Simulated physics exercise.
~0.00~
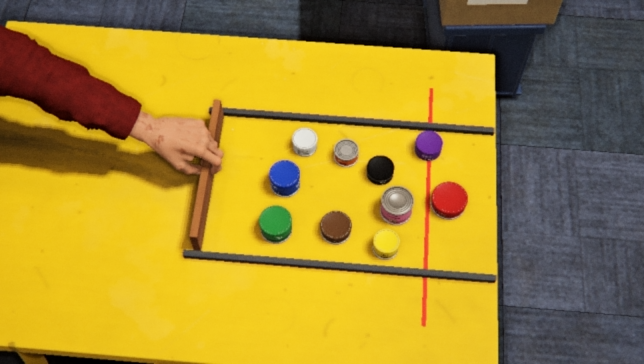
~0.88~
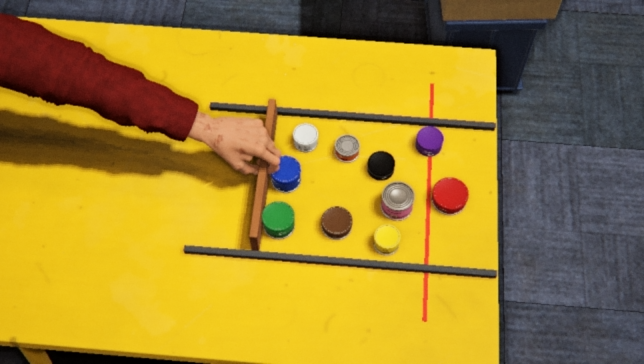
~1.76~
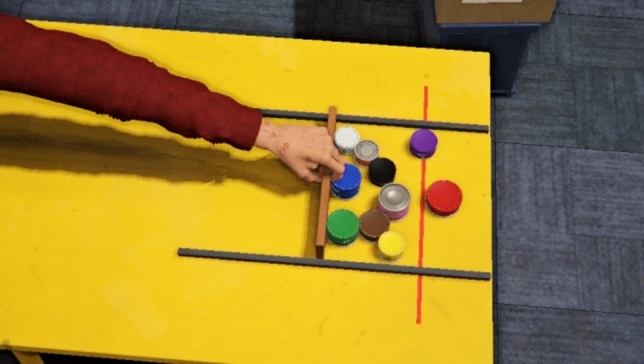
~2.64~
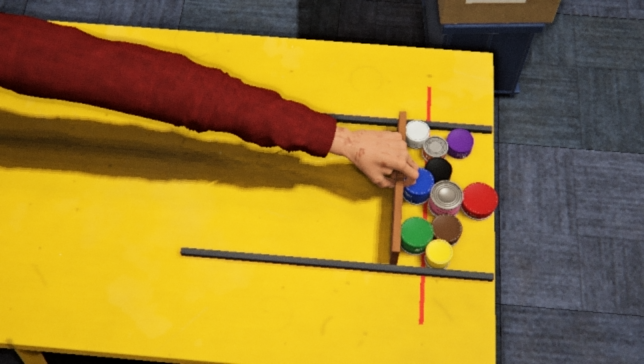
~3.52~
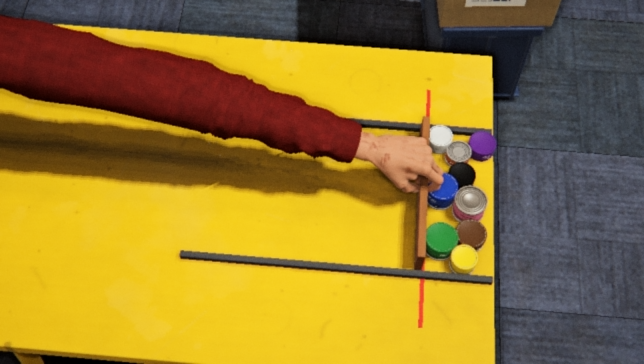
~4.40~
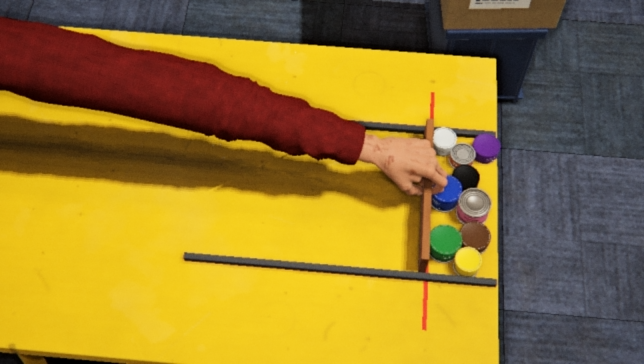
A hand in a dark red sleeve grips an upright brown board on a bright yellow table, seen from above by a slightly swaying camera. Small round pots and tins in white, silver, blue, black, green, brown, yellow, purple and red lie scattered between two dark rails, with a red line crossing near the table's right end. The hand slides the board right, reaching the blue and green pots first, then gathering more into a cluster. The cluster is pushed across the line, and the red pot goes off the end. The board stops at the line, with the remaining pieces crowded by the edge.
